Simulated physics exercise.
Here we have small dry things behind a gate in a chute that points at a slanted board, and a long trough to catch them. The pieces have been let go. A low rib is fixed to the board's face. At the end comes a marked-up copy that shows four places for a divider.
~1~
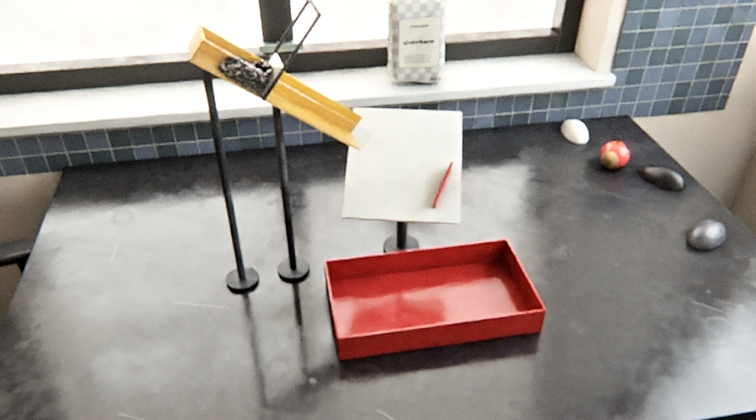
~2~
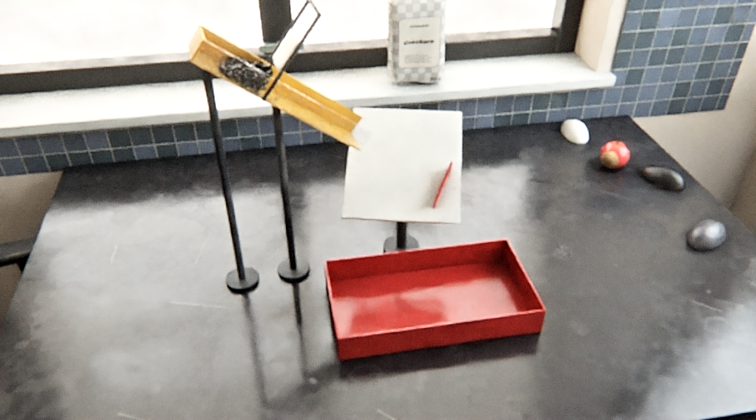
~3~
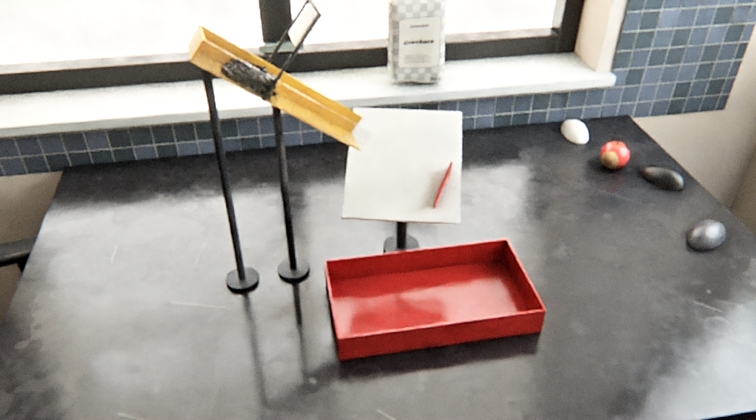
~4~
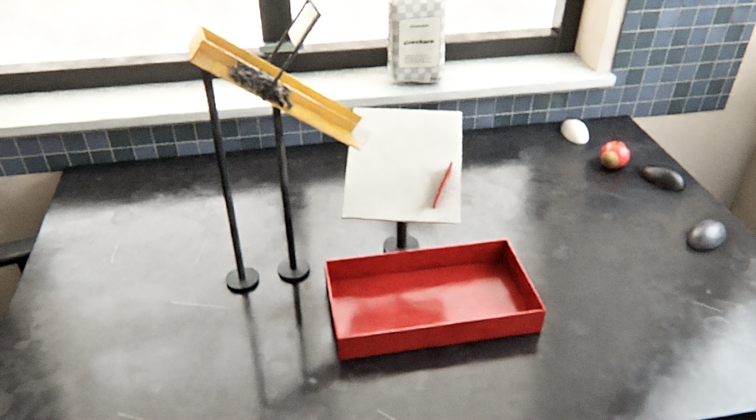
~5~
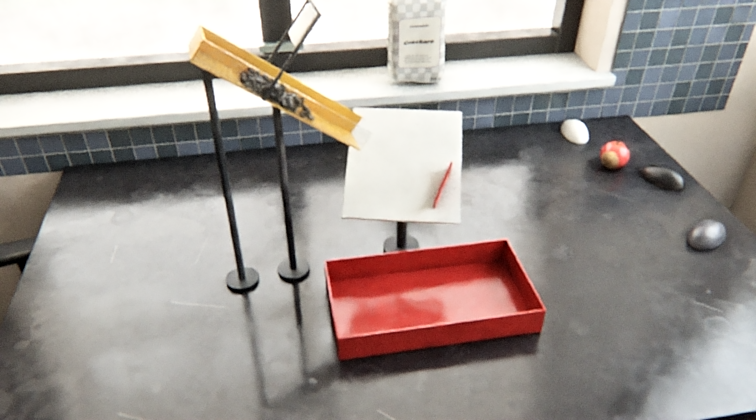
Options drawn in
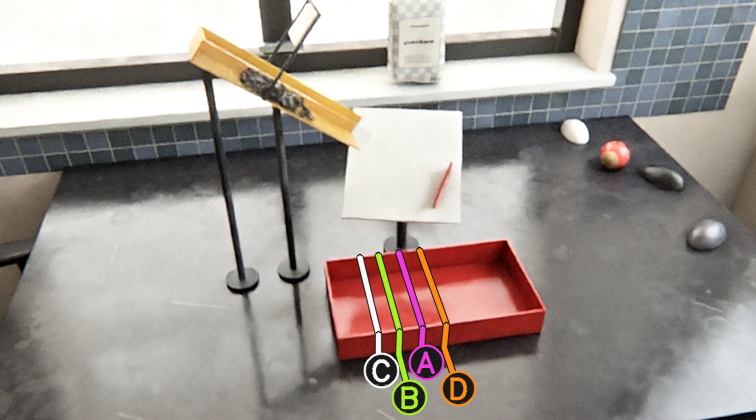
A dark, glossy tabletop before a window and a blue-tiled wall is seen from slightly above by a still camera. A yellow chute on black stands slopes down to the right toward a tilted white board bearing a small red piece, with an open red tray in front and stones and a red apple at right. Small black pieces bunched high in the chute slide a short way down it, spreading slightly, while everything else stays still.
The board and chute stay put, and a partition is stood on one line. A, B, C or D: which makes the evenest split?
A is best.
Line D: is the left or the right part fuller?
More lands on the left.
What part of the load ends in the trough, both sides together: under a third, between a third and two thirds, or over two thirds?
About that: Over two thirds.
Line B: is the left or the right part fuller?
More lands on the right.
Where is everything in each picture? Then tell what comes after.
The first picture shows load behind the gate (247, 72), black beans; lip of the chute (355, 142), sloping fairly steeply.
The second picture shows middle of the board (404, 162), tilted gently; middle of its low edge (400, 220); of its high edge (407, 110).
The third picture shows front corners of the trough (338, 338) and (545, 310), empty; front of the load (274, 94).
The fourth picture shows middle of the load (260, 81); its front (290, 106), roughly a quarter of the way to the lip; rib from (452, 162) to (435, 203).
The fifth picture shows middle of the load (273, 89); its front (309, 114), roughly half of the way to the lip.
On the marked copy, line A crosses the front rim at (422, 327); line B crosses the front rim at (399, 330); line C crosses the front rim at (378, 333); line D crosses the front rim at (446, 323).
For line A, of what is caught, roughly a third on the left of the divider, roughly two thirds on the right.
For line B, of what is caught, about a tenth on the left of the divider, almost all on the right.
For line C, of what is caught, about a tenth on the left of the divider, almost all on the right.
For line D, of what is caught, almost all on the left of the divider, about a tenth on the right.
